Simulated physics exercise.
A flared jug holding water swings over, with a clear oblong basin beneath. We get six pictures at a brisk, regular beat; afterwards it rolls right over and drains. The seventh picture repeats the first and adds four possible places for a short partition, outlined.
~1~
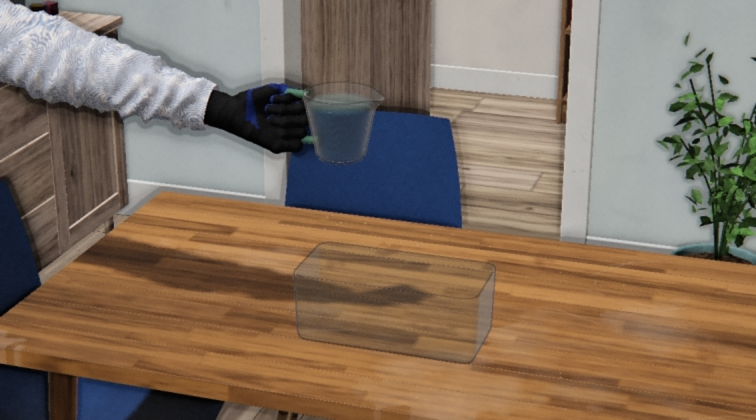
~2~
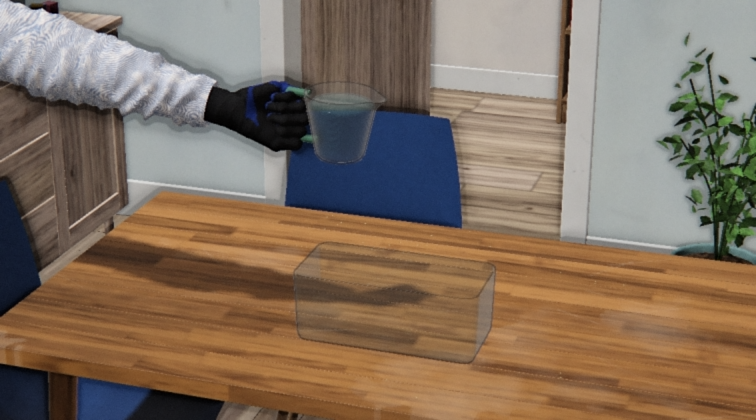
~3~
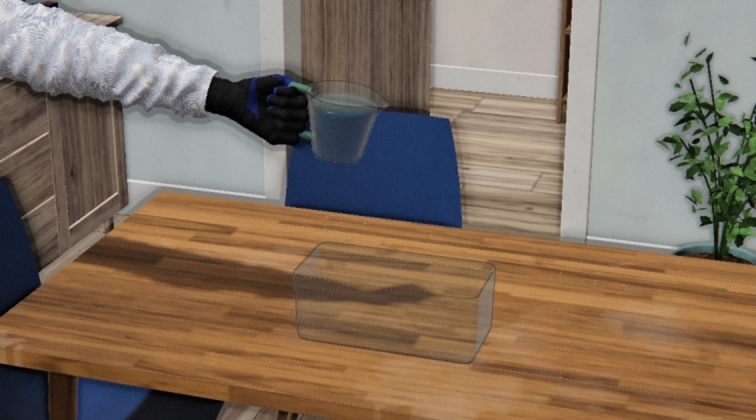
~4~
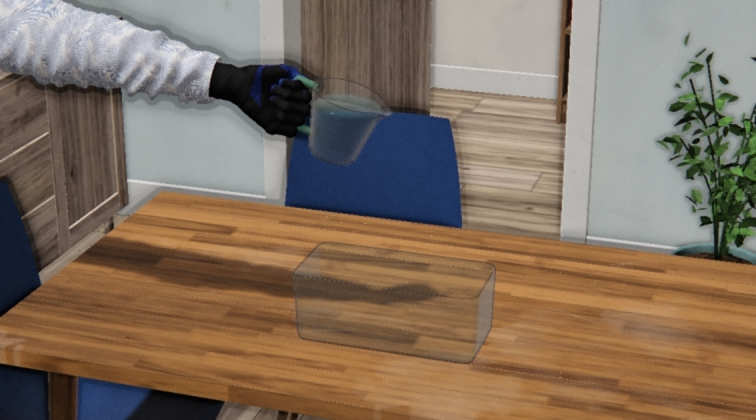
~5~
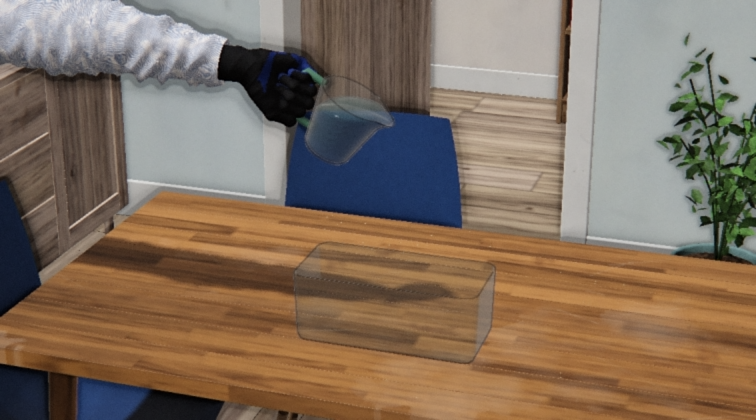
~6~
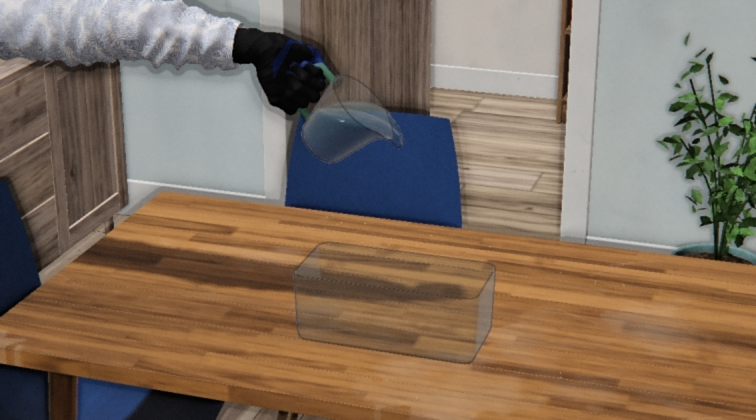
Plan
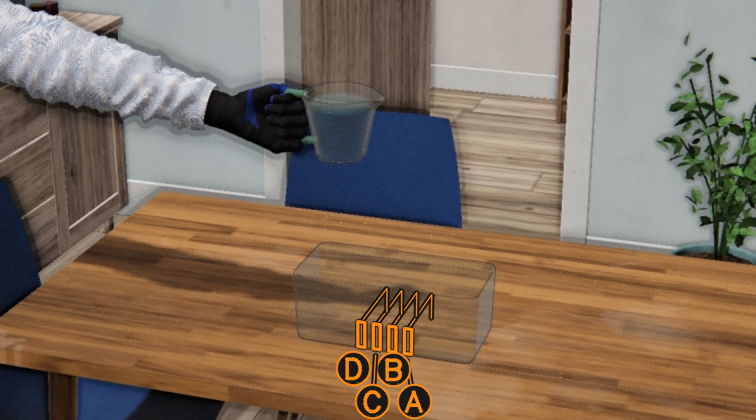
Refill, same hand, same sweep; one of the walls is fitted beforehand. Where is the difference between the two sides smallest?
A works best here.
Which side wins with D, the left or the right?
More ends on the right.
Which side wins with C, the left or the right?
More ends on the right.
In orange, A at (406, 359); B at (391, 357); C at (375, 354); D at (360, 352).
Choosing A, about 44 % ends left of the wall and 51 % right of it; 4 % is lost outside.
Choosing B, about 14 % ends left of the wall and 79 % right of it; 7 % is lost outside.
Choosing C, about 10 % ends left of the wall and 84 % right of it; 6 % is lost outside.
Choosing D, about 9 % ends left of the wall and 84 % right of it; 6 % is lost outside.
